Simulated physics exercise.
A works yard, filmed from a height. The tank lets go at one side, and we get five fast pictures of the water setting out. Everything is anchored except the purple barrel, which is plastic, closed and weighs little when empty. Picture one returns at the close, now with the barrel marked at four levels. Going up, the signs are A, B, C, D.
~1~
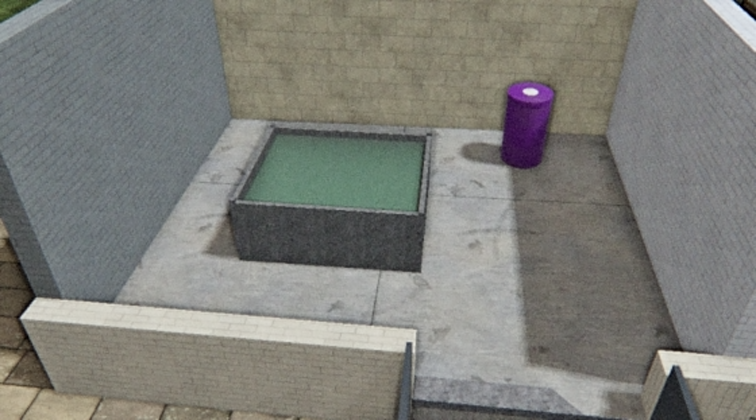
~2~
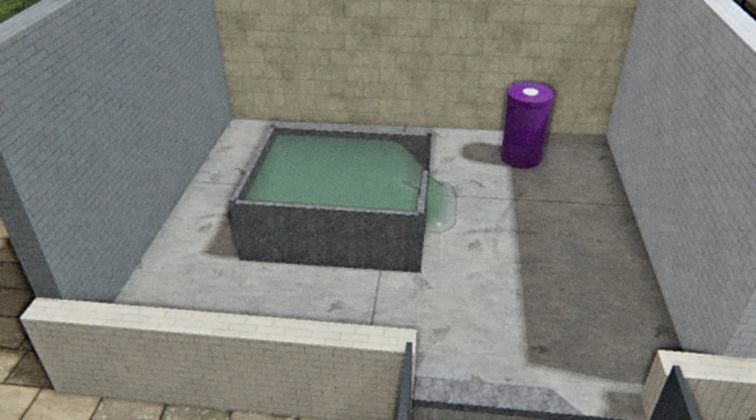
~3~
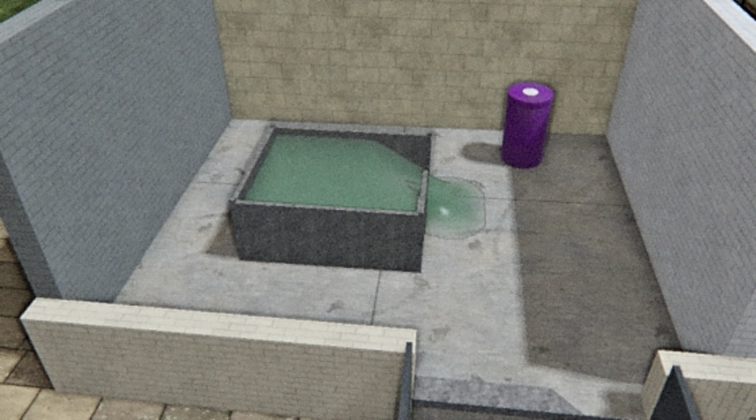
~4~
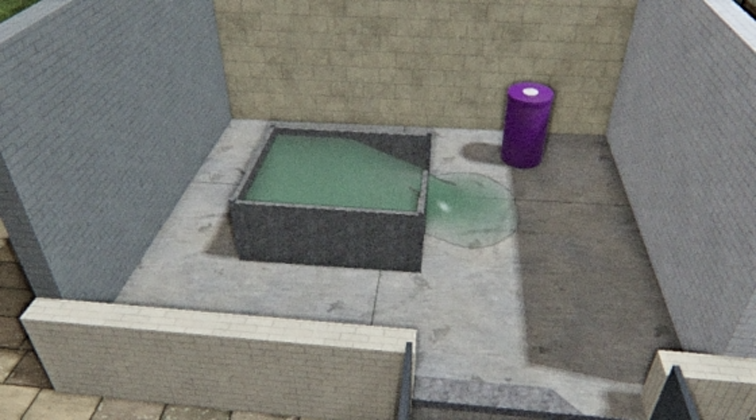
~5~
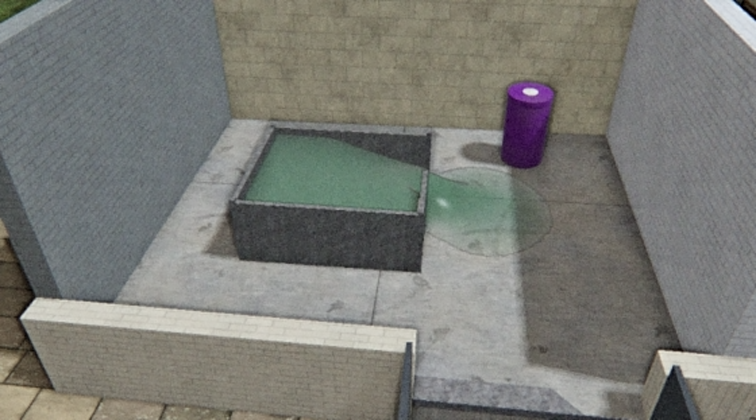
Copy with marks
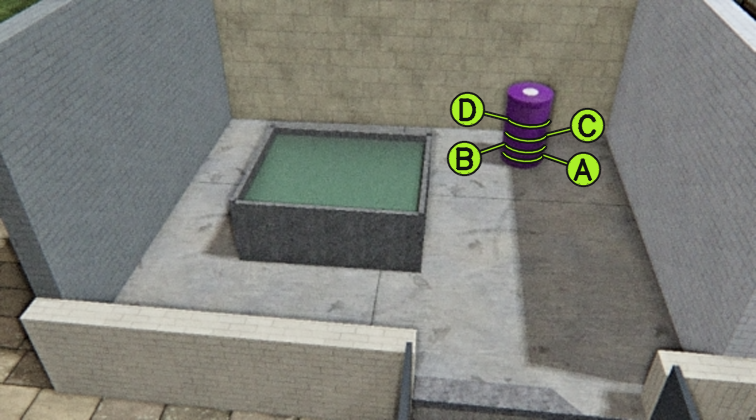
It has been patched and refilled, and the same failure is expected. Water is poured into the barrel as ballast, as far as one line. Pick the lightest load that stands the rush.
I would pick level B.
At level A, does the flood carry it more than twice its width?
No.
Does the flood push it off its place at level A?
Yes, it does.
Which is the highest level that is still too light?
That is level A.
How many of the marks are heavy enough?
Three of them.
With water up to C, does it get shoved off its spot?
No.
On the marked copy, A at (524, 161); B at (525, 152); C at (527, 141); D at (529, 126); from the bottom up A, B, C, D.
With A, it is pushed about its own width away.
With B, it does not move.
With C, it does not move.
With D, it does not move.
